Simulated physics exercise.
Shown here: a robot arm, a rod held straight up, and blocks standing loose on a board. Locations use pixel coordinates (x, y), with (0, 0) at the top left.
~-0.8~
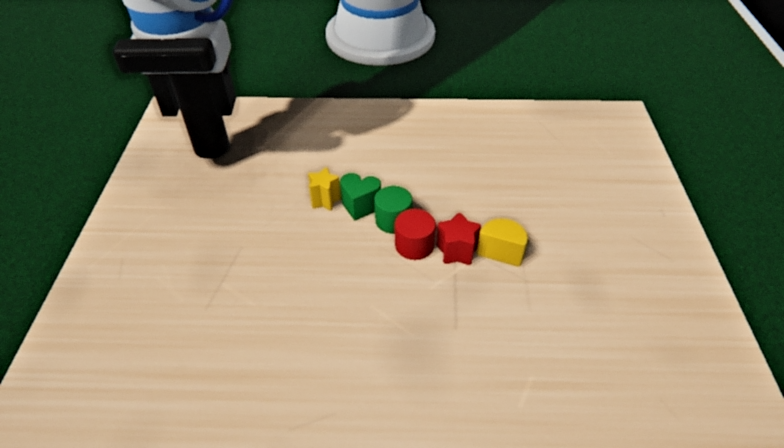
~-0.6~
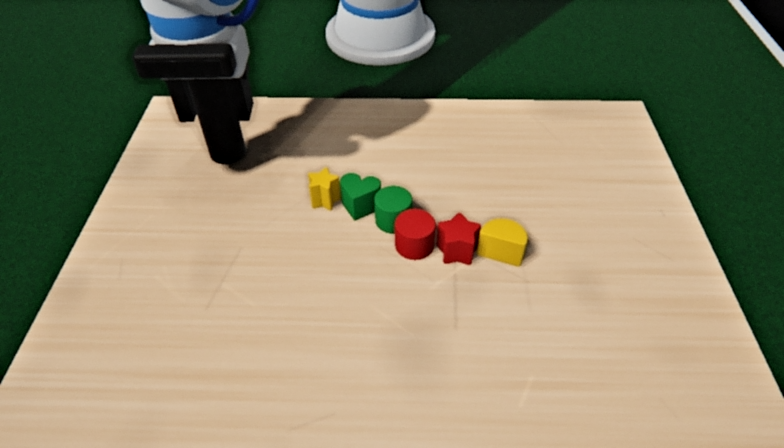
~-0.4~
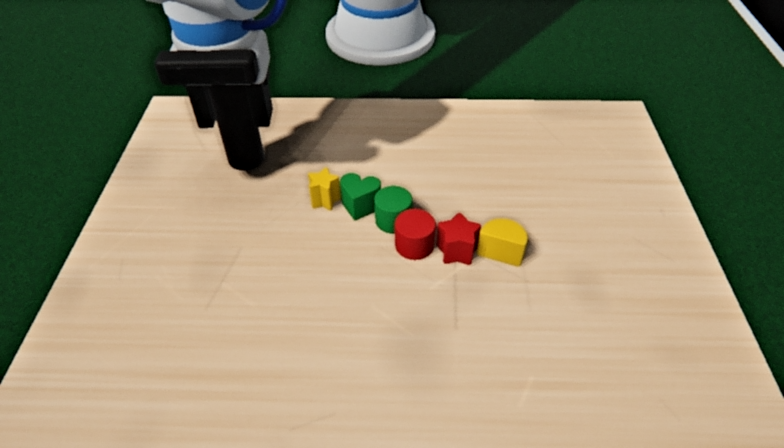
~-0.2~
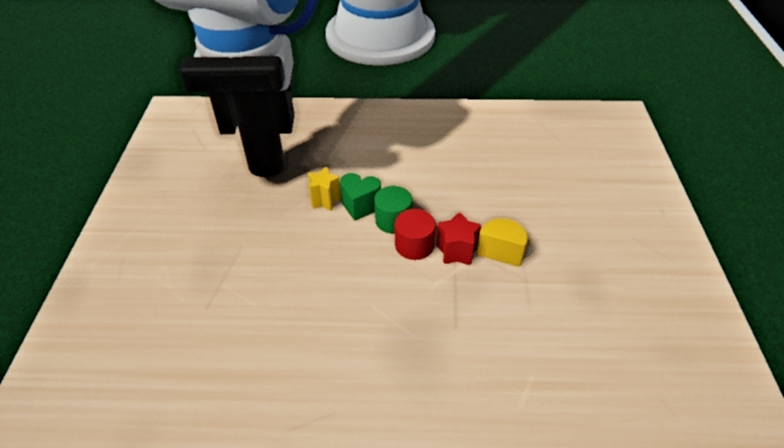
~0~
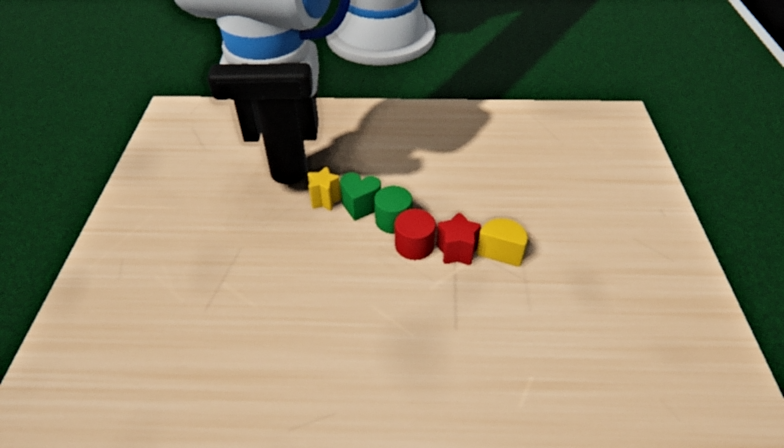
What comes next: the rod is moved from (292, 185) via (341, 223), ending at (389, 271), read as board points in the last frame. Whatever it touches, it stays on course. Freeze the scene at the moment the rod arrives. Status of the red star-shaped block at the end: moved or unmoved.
That block remains where it is.
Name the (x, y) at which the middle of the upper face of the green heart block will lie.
Near (386, 173).
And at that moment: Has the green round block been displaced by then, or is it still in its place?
It shifts position.
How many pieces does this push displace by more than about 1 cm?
I reckon the push displaces three or more of the blocks by more than 1 cm.
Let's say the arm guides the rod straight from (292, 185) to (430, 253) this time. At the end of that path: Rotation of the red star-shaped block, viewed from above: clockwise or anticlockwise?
That block twists counter-clockwise.
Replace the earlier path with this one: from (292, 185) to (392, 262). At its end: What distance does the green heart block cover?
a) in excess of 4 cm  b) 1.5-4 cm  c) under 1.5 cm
b.
On the path given first. One third of the way, rod (323, 196); yellow star-shaped block (354, 190), turned 60° anticlockwise; green heart block (379, 178); green round block (397, 198).
Two thirds of the way, rod (356, 225); yellow star-shaped block (379, 198), turned 110° anticlockwise; green heart block (386, 173), turned 15° anticlockwise; green round block (412, 196); red round block (418, 225).
At the end, rod (389, 258); yellow star-shaped block (379, 200), turned 125° anticlockwise; green heart block (386, 173), turned 15° anticlockwise; green round block (413, 196); red round block (418, 225); red star-shaped block unmoved.
